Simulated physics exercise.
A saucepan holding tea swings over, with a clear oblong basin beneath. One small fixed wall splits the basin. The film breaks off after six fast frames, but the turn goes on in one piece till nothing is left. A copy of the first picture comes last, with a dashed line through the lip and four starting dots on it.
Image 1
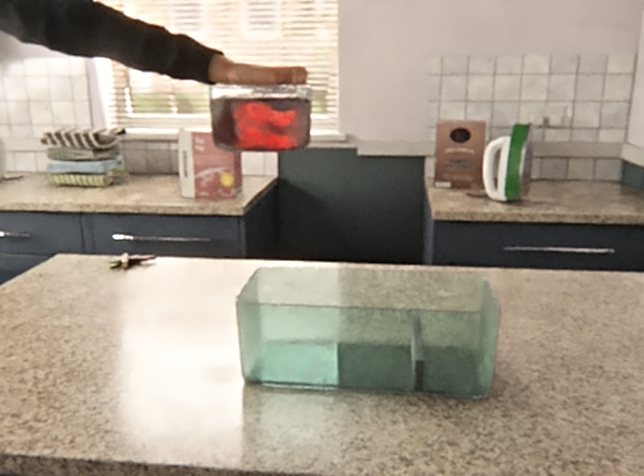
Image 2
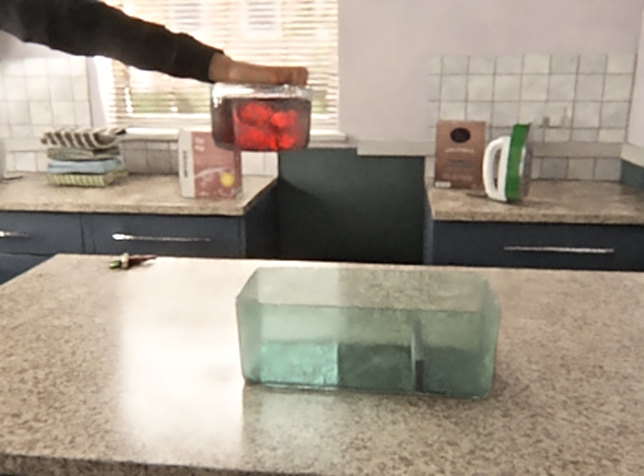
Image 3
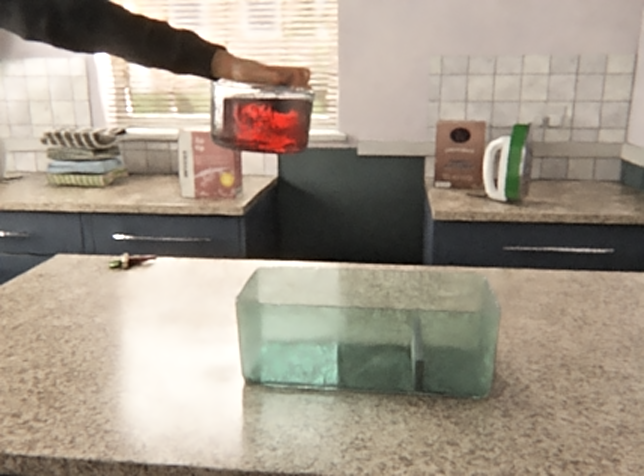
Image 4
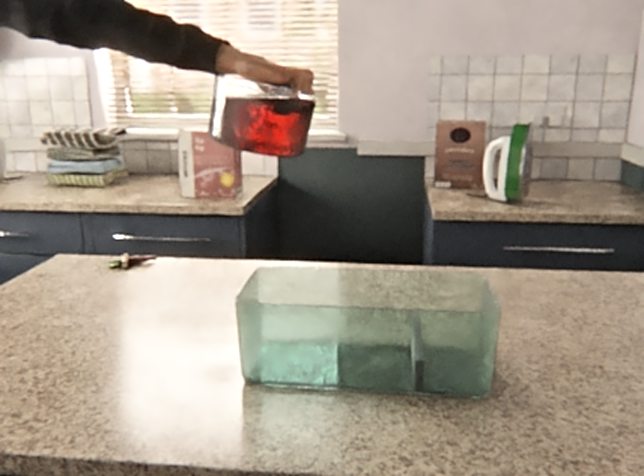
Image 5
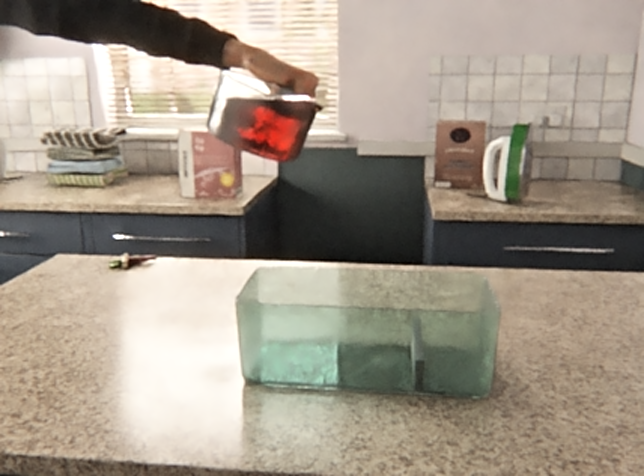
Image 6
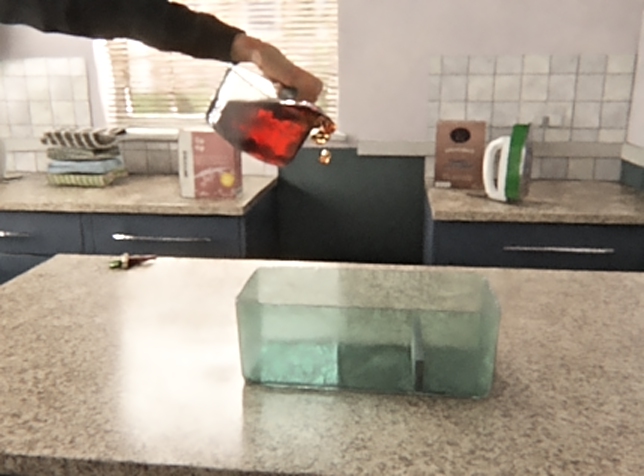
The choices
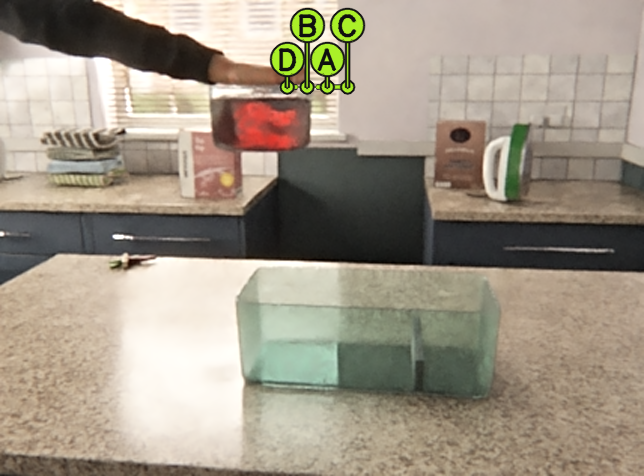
In a kitchen with pale tiled walls and dark blue cabinets, a fixed, level view looks across a speckled countertop. A clear, green-tinted oblong basin sits on it, below a dark-sleeved arm reaching from the upper left with a clear container of red tea. The hand holds the container upright, then tilts it steadily rightward until drops of tea slip over its right lip.
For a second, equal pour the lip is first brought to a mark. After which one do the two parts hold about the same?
Spot C does it best.
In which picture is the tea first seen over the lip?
In picture 5.
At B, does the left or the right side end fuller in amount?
The left side.
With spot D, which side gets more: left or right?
More ends on the left.
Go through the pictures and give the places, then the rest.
Upright, lip at (309, 87); basin from (242, 380) to (491, 394); top of the wall at (418, 337); nothing has left yet, in the first frame.
Upright, lip at (310, 88); nothing has left yet, in the second frame.
Tipped about 6°, lip at (312, 92); nothing has left yet, in the third frame.
Tipped about 13°, lip at (314, 98); nothing has left yet, in the fourth frame.
Tipped about 22°, lip at (316, 107); tea is over the lip, down to (320, 109), in the fifth frame.
Tipped about 32°, lip at (317, 118); tea is over the lip, down to (325, 160), in the sixth frame.
In lime, A at (327, 87); B at (307, 87); C at (347, 87); D at (287, 87).
With A, about 84 % ends left of the wall and 14 % right of it.
With B, about 93 % ends left of the wall and 5 % right of it.
With C, about 51 % ends left of the wall and 47 % right of it.
With D, about 91 % ends left of the wall and 7 % right of it.
